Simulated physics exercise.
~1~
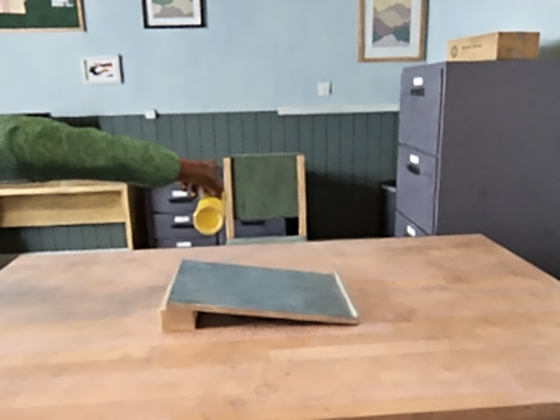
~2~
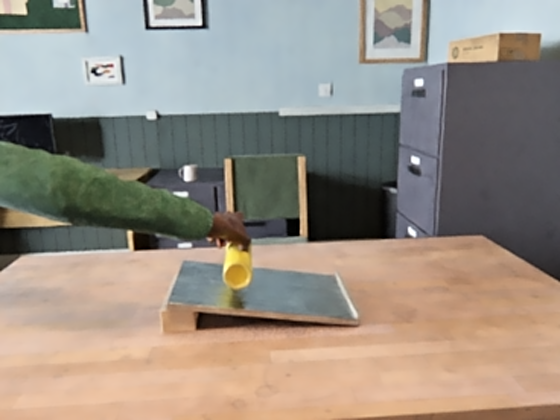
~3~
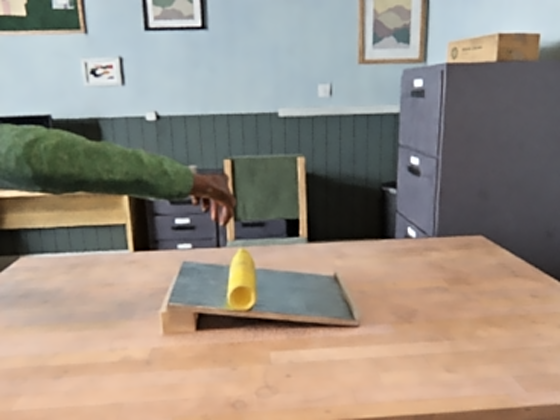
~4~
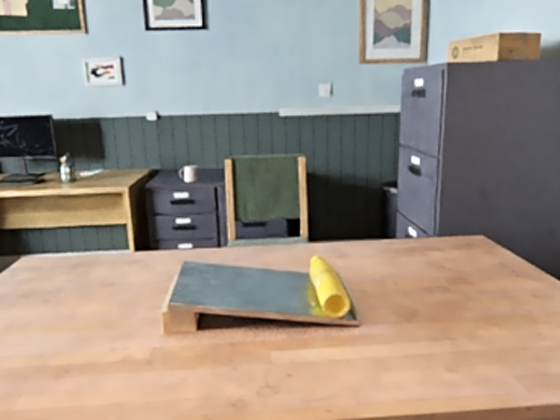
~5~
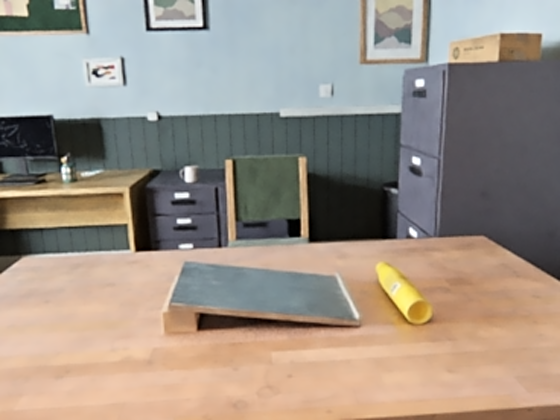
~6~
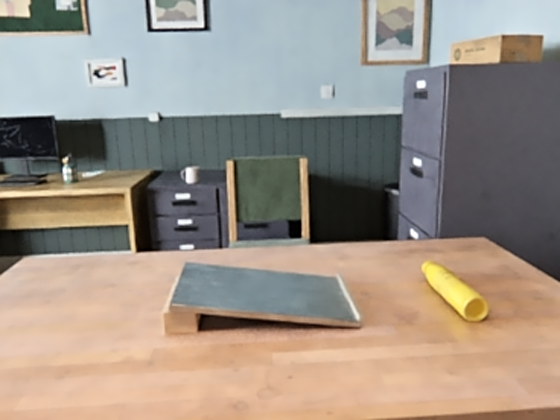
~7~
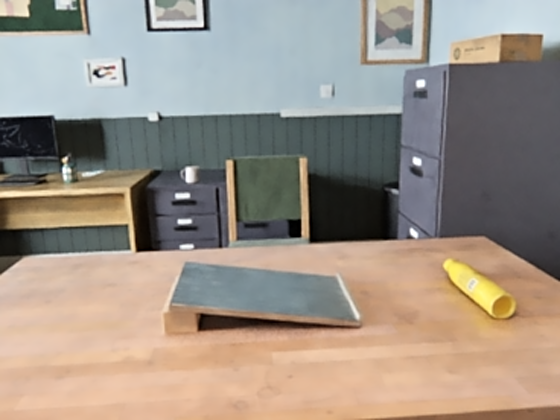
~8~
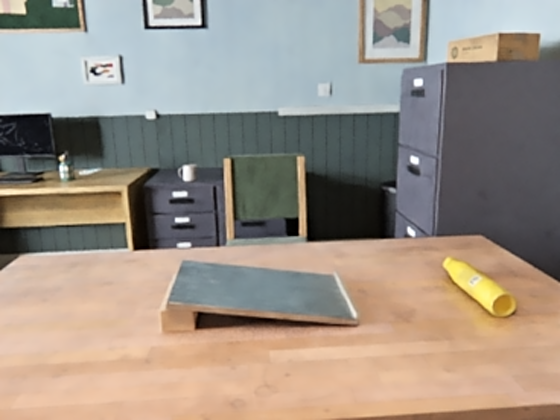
A hand lays a yellow bottle on a sloping board, and it rolls off rightward onto the table.
